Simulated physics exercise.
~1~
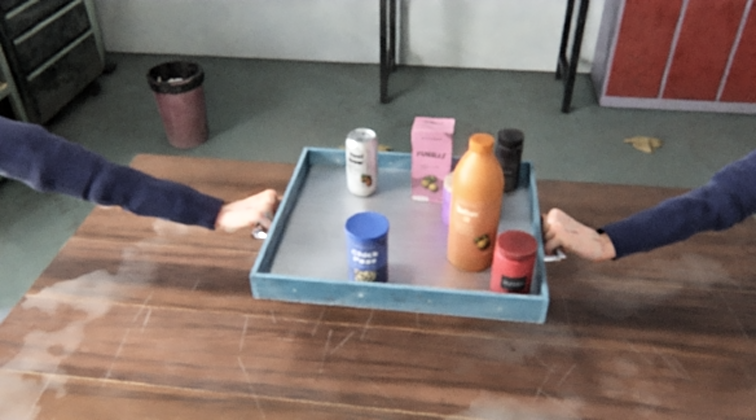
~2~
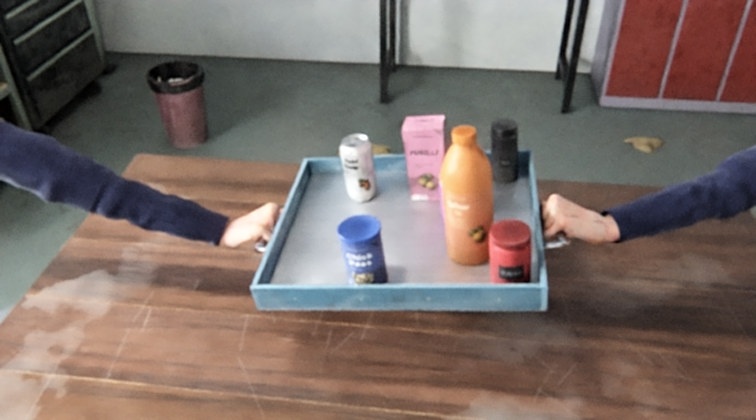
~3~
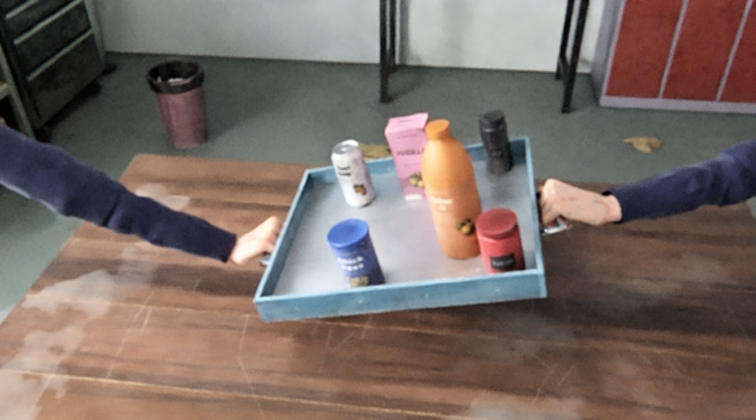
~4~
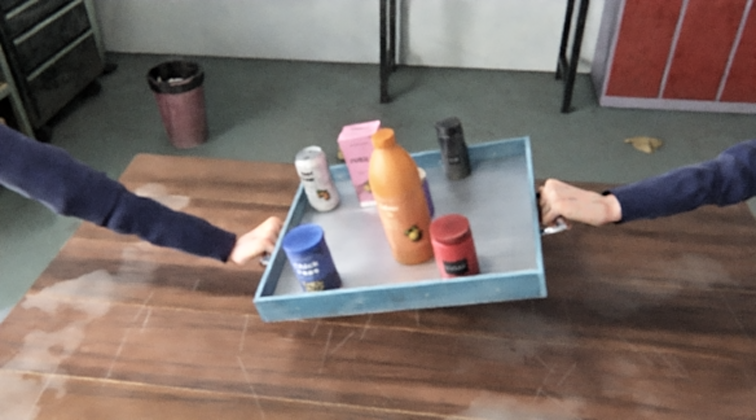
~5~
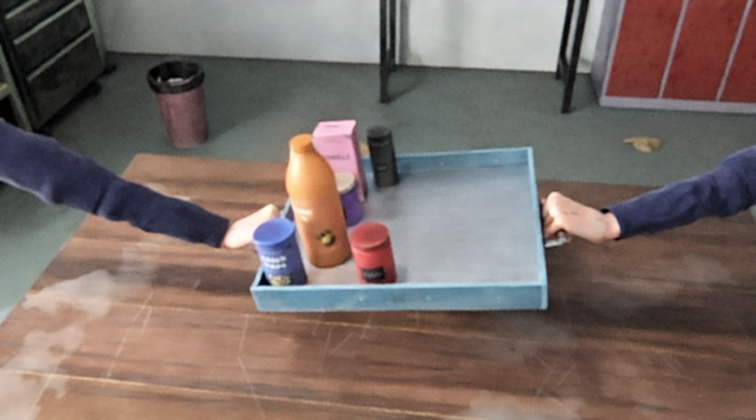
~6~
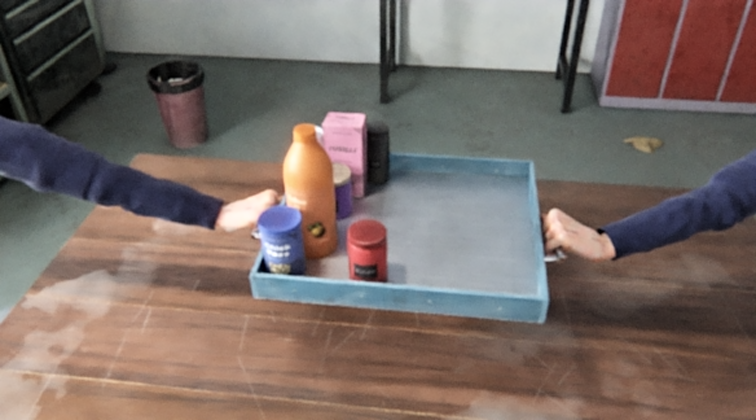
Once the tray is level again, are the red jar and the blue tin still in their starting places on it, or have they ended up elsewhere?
Both have ended up elsewhere. The red jar and the blue tin each slid towards the left side of the tray and stayed standing.
